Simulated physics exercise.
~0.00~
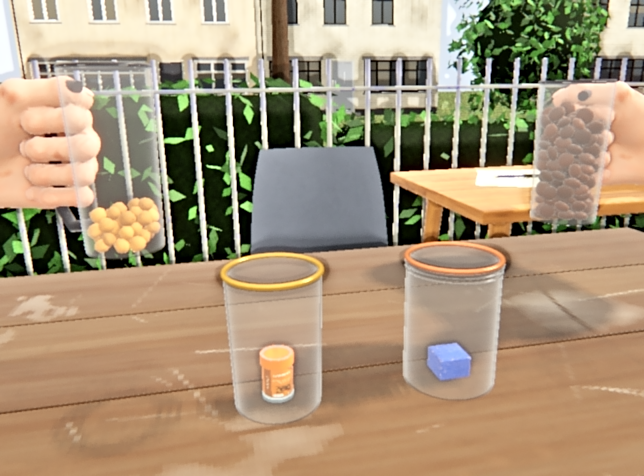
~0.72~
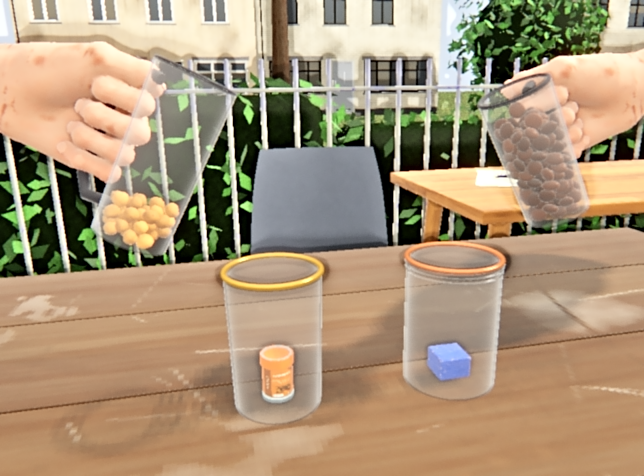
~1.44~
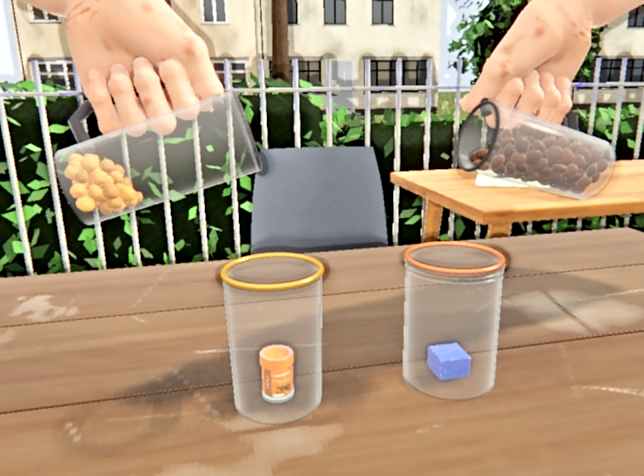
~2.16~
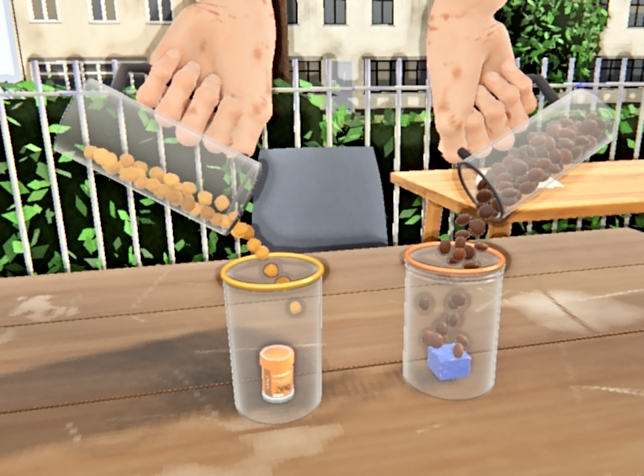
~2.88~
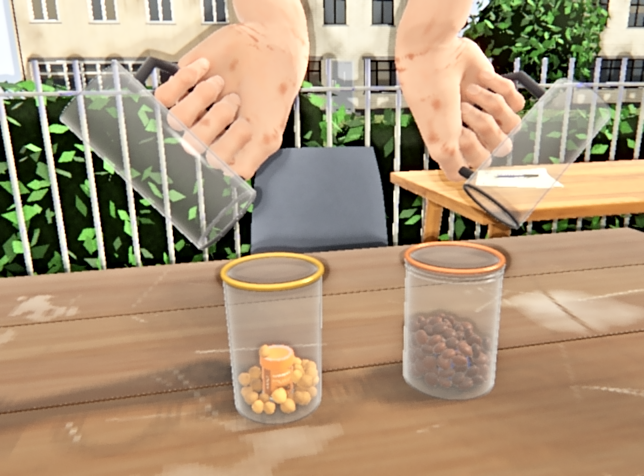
To begin with, two hands hold clear cups above a wooden table, the left one holding orange balls and the right one filled with dark brown balls. Below them stand two clear containers, one with a small orange jar inside and the other with a blue block. The hands tilt the cups inward until they lie on their sides, then tip them further so the balls tumble into the containers. Finally both cups are empty, the orange jar still pokes out above its shallow pile, and the blue block is buried under the brown balls.
